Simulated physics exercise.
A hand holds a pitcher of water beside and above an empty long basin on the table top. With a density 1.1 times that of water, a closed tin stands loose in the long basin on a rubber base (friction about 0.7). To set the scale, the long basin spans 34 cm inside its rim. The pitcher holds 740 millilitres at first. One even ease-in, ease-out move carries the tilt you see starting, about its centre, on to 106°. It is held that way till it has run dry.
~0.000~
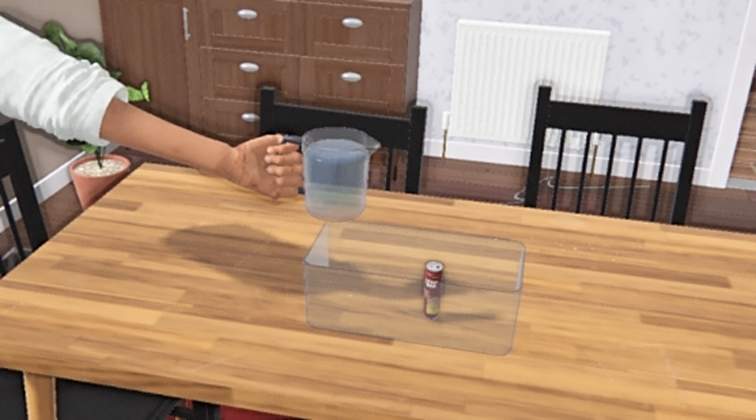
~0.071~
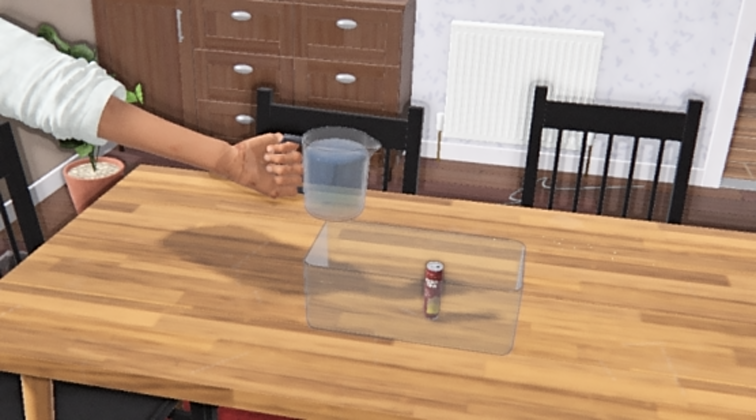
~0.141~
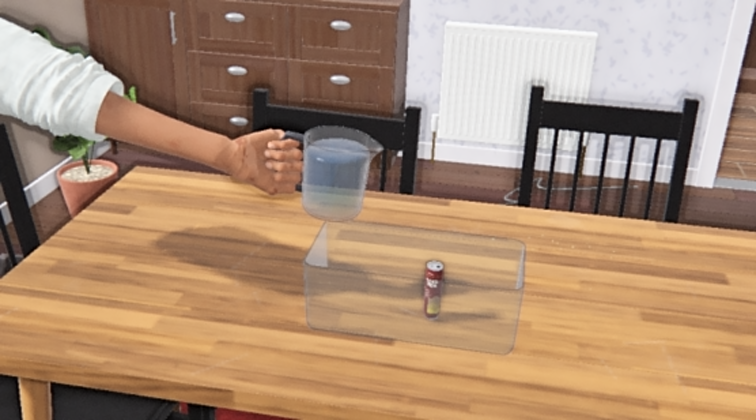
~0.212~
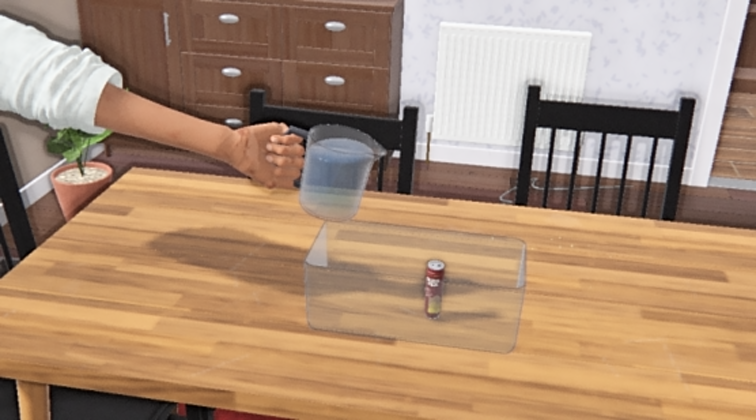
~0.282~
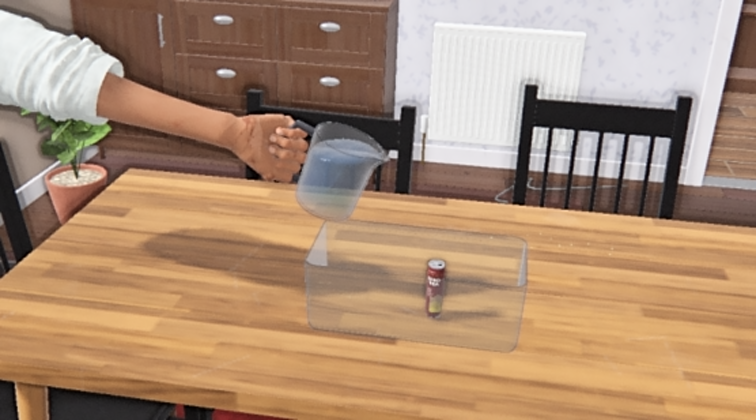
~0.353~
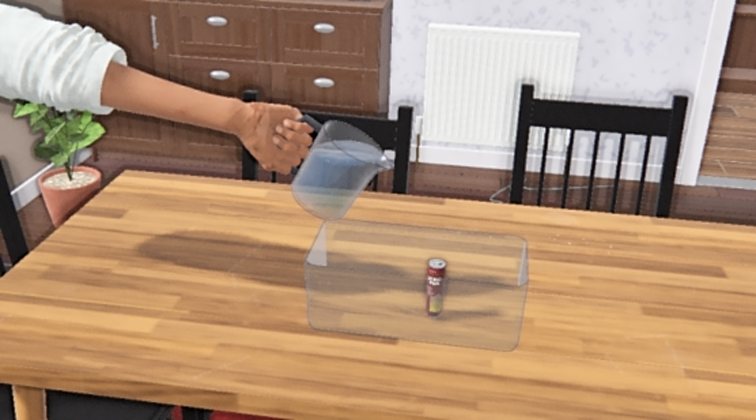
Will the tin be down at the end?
Yes.
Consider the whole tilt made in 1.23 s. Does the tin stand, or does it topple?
In that case the tin overturns.
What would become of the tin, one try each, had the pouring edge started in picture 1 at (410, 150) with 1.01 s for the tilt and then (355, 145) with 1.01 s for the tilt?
First it topples; then it remains upright.
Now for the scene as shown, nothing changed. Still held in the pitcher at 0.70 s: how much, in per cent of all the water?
Fraction remaining: Approx. 64 per cent.
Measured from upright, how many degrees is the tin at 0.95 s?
The tilt comes to near 90°.
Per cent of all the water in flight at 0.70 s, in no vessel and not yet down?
About 18 per cent.
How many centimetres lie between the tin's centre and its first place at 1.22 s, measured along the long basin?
About 8 cm.
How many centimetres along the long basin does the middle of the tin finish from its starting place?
All told, the tin's centre has moved close to 8.5 cm.
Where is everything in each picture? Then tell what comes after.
In the first frame, it leans 0°; its right rim is at (380, 145); the water meets the walls at (307, 146) and (369, 152); the long basin's rim runs from (316, 240) to (523, 267); the tin's top is at (434, 269).
In the second frame, it leans 1°; its right rim is at (381, 146); the water meets the walls at (307, 145) and (369, 153).
In the third frame, it leans 5°; its right rim is at (383, 148); the water meets the walls at (308, 145) and (371, 153).
In the fourth frame, it leans 11°; its right rim is at (386, 153); the water meets the walls at (310, 146) and (375, 154).
In the fifth frame, it leans 19°; its right rim is at (390, 159); the water meets the walls at (312, 149) and (383, 156).
In the sixth frame, it leans 29°; its right rim is at (393, 167); the water meets the walls at (307, 158) and (387, 161); 1 per cent is over the edge.
By 0.70 s the tilt is 83° and 63 per cent is still to pour; the tin stands where it began.
By 0.95 s the tilt is 105° and 16 per cent is still to pour; the tin lies on its side.
By 1.22 s the tilt is 106° and 1 per cent is still to pour; the tin lies on its side.
By 1.51 s the tilt is 106° and 0 per cent is still to pour; the tin lies on its side.
At rest the tin lies on its side.
